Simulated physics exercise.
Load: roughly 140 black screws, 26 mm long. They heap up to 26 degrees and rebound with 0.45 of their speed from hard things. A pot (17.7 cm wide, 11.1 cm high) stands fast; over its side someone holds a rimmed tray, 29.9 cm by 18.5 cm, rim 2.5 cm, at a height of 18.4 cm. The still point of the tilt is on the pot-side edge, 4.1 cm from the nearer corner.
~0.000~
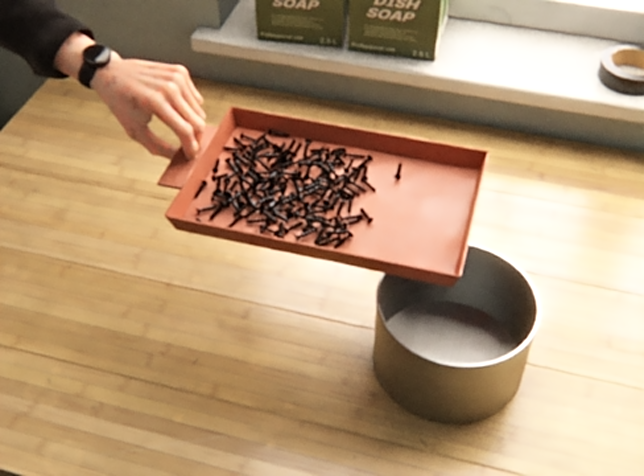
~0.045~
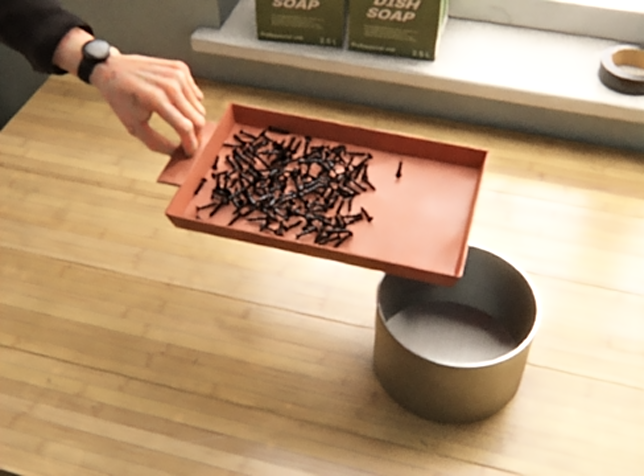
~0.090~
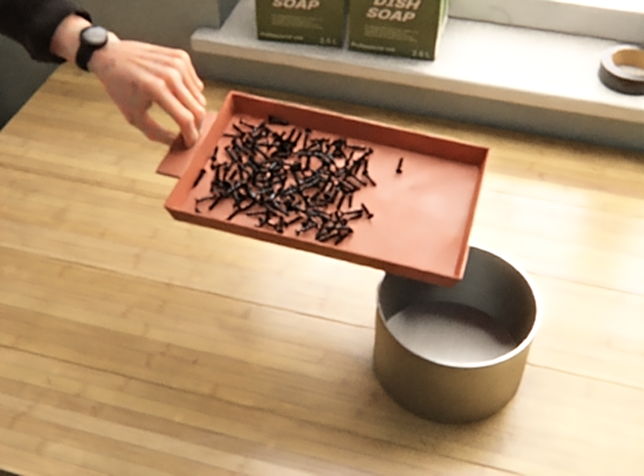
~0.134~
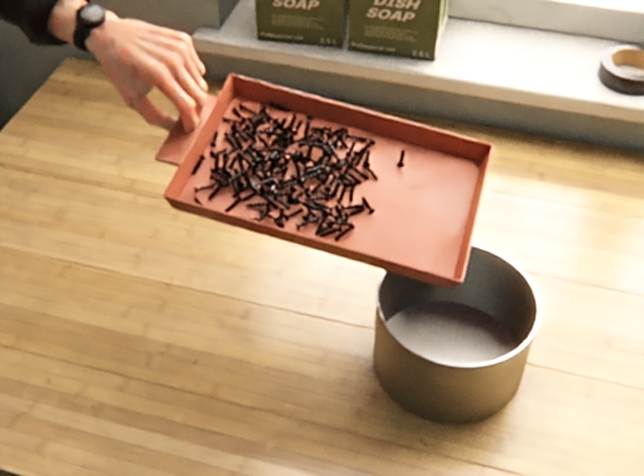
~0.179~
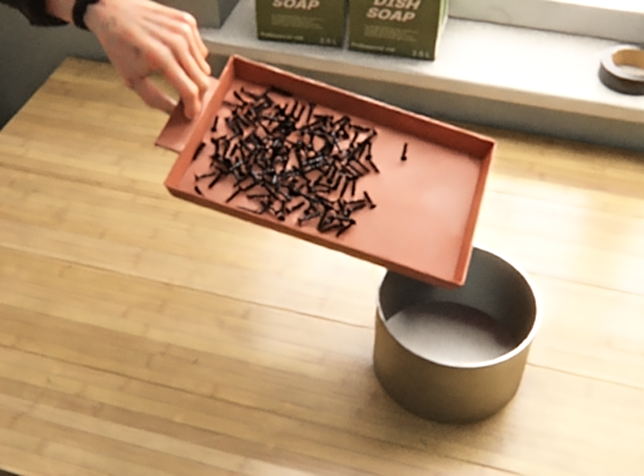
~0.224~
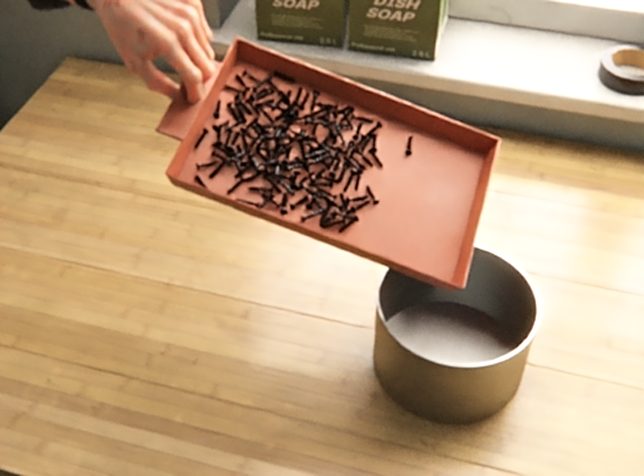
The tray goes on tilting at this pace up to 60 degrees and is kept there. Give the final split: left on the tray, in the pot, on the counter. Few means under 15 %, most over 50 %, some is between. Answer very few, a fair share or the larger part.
Left on the tray: A fair share; in the pot: A fair share; on the counter: A fair share.
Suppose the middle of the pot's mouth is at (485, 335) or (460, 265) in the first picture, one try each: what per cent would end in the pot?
Some 70 and 0 per cent.
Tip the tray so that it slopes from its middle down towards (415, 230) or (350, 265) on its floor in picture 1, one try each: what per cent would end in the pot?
Some 45 and 5 per cent.
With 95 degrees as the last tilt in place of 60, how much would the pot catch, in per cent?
It would be near 50 per cent.
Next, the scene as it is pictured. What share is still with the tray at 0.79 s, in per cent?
About 45 per cent.
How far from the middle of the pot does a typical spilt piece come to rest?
About 20 cm.
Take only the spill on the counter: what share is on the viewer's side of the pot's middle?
About 100 per cent.
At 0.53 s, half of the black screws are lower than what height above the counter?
Roughly 28 cm.
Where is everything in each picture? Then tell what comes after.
Tray tilt 0 degrees, front corners at (173, 212) and (455, 270); middle of the pieces at (297, 187); pot at (458, 299), in the first frame.
Tray tilt 1 degrees, front corners at (173, 210) and (455, 270); middle of the pieces at (297, 185), in the second frame.
Tray tilt 4 degrees, front corners at (172, 203) and (456, 272), lowest corner right front; middle of the pieces at (297, 179), in the third frame.
Tray tilt 9 degrees, front corners at (172, 192) and (457, 274), lowest corner right front; middle of the pieces at (298, 170), in the fourth frame.
Tray tilt 14 degrees, front corners at (172, 181) and (458, 277), lowest corner right front; middle of the pieces at (300, 160), in the fifth frame.
Tray tilt 19 degrees, front corners at (174, 171) and (459, 280), lowest corner right front; middle of the pieces at (303, 151); pot at (458, 299). The tray's pace is about 115 degrees a second, in the sixth frame.
After 0.41 s, tilt 41 degrees; the tray holds 100 %, the pot 0 %.
After 0.53 s, tilt 54 degrees; the tray holds 100 %, the pot 0 %.
After 0.79 s, tilt 60 degrees; the tray holds 45 %, the pot 10 %.
In the end, at 1.9 s, tray 35 %, pot 30 %, counter 35 %.
